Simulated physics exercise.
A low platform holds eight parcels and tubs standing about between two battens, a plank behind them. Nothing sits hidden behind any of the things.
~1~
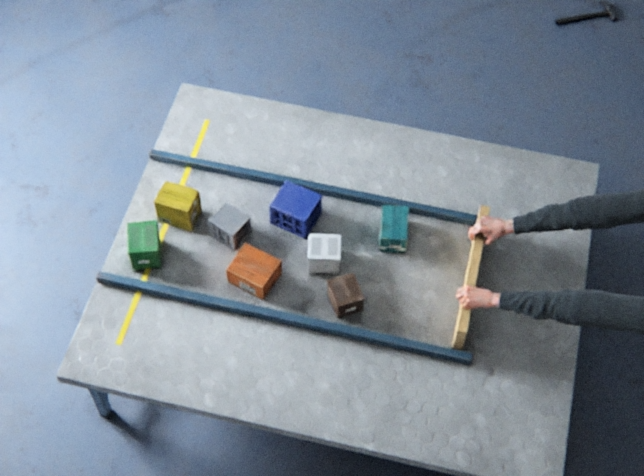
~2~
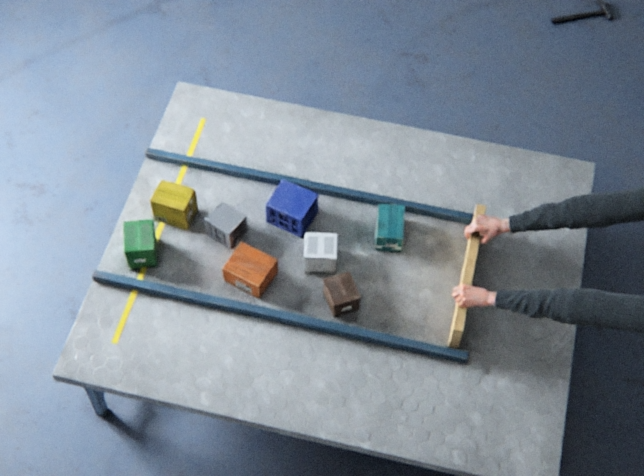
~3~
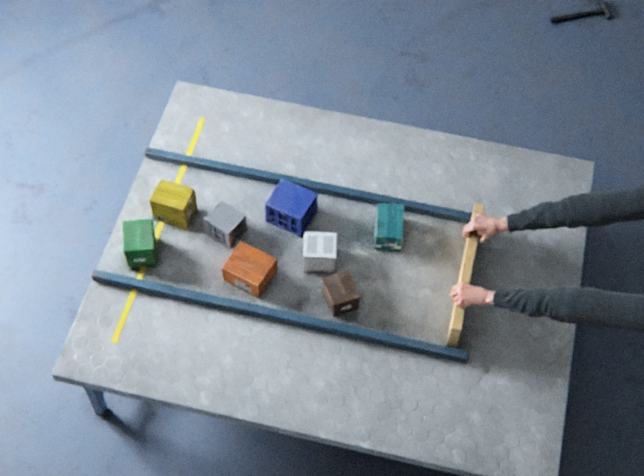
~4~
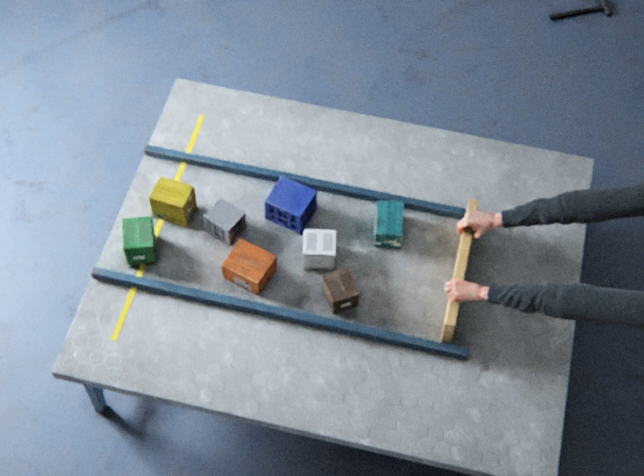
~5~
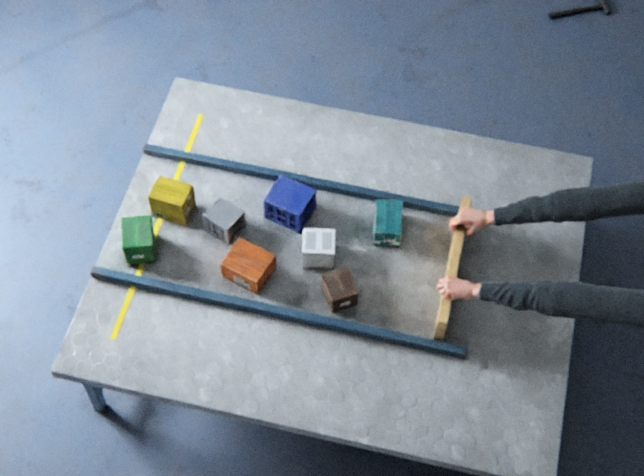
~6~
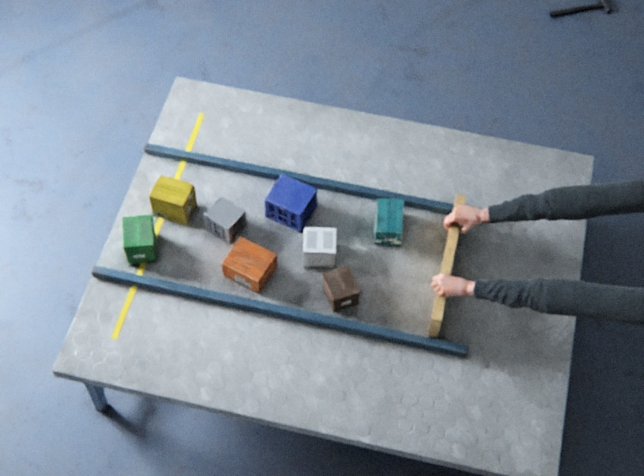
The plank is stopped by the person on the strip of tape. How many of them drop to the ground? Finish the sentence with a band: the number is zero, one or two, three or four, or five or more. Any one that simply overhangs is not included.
The number is five or more.
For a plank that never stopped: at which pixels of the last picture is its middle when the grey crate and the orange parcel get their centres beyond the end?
About (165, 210), and about (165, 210) for the other.
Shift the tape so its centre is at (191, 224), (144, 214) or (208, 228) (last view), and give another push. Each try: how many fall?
Try by try, 2, 5 and 0.
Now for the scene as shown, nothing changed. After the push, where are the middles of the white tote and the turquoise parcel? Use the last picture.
Roughly (145, 209), and the other roughly (162, 175).
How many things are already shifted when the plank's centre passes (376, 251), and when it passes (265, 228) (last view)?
Well, it's 1 at the first one and 6 at the second.
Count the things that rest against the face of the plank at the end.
It's 3 of them.
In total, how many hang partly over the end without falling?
0.
Soon after, none off yet; green tote at rest near (140, 240); yellow parcel at rest near (174, 200); grey crate at rest near (226, 220).
After that, none off yet; green tote at rest near (140, 240); yellow parcel at rest near (174, 200); grey crate displaced a little near (208, 222).
In the end, the number that fall off is five or more; gone, blue crate, orange parcel, grey crate, yellow parcel and green tote.
